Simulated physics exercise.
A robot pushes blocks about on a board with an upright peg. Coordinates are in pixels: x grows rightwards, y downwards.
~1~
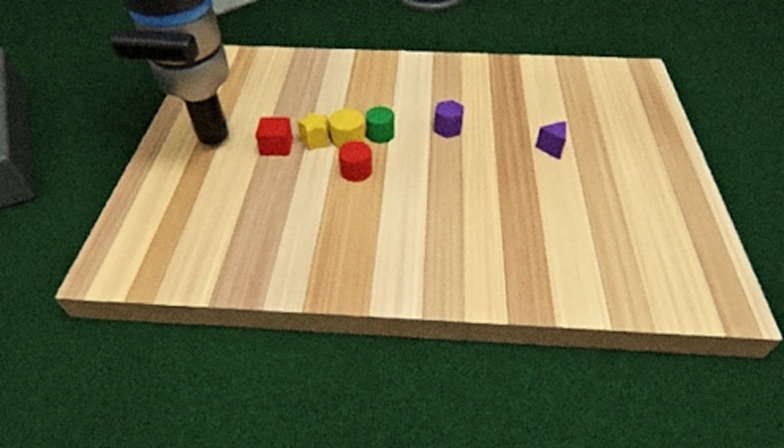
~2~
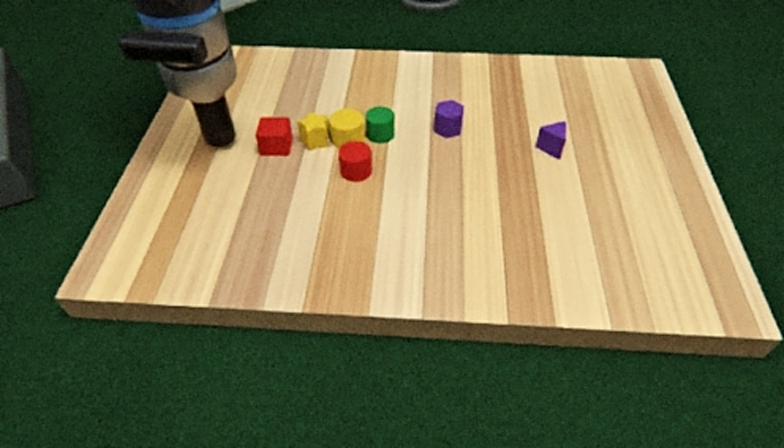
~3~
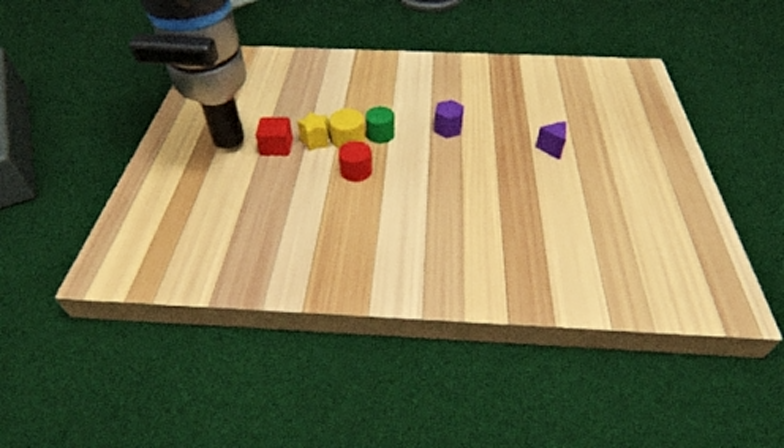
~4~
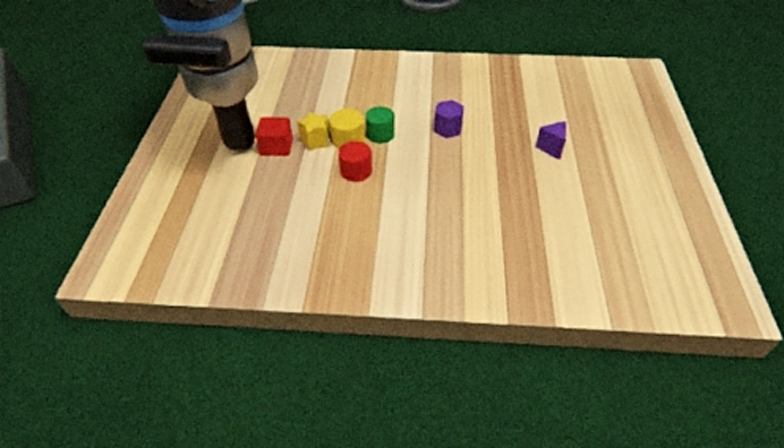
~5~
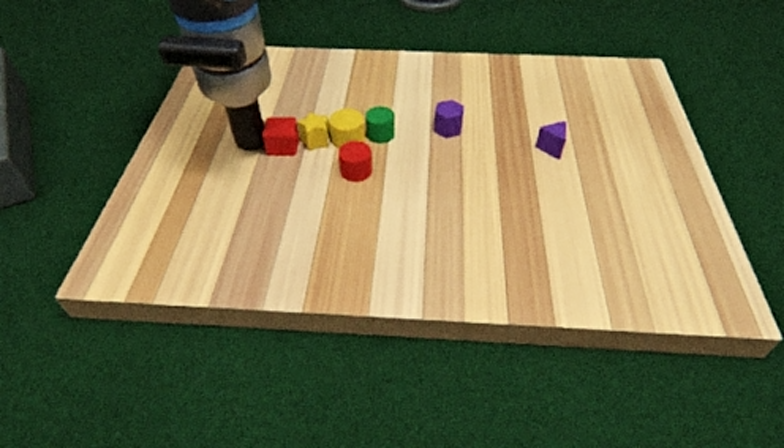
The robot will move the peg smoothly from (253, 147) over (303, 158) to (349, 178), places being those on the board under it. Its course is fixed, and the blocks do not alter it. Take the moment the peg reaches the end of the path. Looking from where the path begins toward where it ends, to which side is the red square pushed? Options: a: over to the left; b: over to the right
a.
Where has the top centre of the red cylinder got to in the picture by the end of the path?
I'd expect the centre of its top face to be at (381, 155).
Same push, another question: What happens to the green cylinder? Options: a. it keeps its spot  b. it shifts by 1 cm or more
b - it shifts by 1 cm or more.
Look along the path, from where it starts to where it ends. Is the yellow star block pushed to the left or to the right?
Measured against the direction from start to end, the yellow star block shifts toward the left-hand side.
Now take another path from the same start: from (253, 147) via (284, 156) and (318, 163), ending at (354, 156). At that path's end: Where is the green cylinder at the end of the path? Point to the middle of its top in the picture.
It is at (408, 112).
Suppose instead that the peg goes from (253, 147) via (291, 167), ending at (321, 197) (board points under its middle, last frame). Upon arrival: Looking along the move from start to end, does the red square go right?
I believe not.
On the path given first. One third of the way, peg (286, 148); red square (313, 123), turned 35° anticlockwise; yellow star block (339, 114); yellow cylinder (368, 115); green cylinder (400, 113).
Two thirds of the way, peg (318, 158); red square (329, 123), turned 55° anticlockwise; yellow star block (348, 109), turned 20° anticlockwise; yellow cylinder (381, 110); green cylinder (413, 112).
At the end, peg (348, 173); red square (329, 123), turned 60° anticlockwise; yellow star block (348, 108), turned 20° anticlockwise; yellow cylinder (381, 110); red cylinder (381, 155); green cylinder (413, 112).
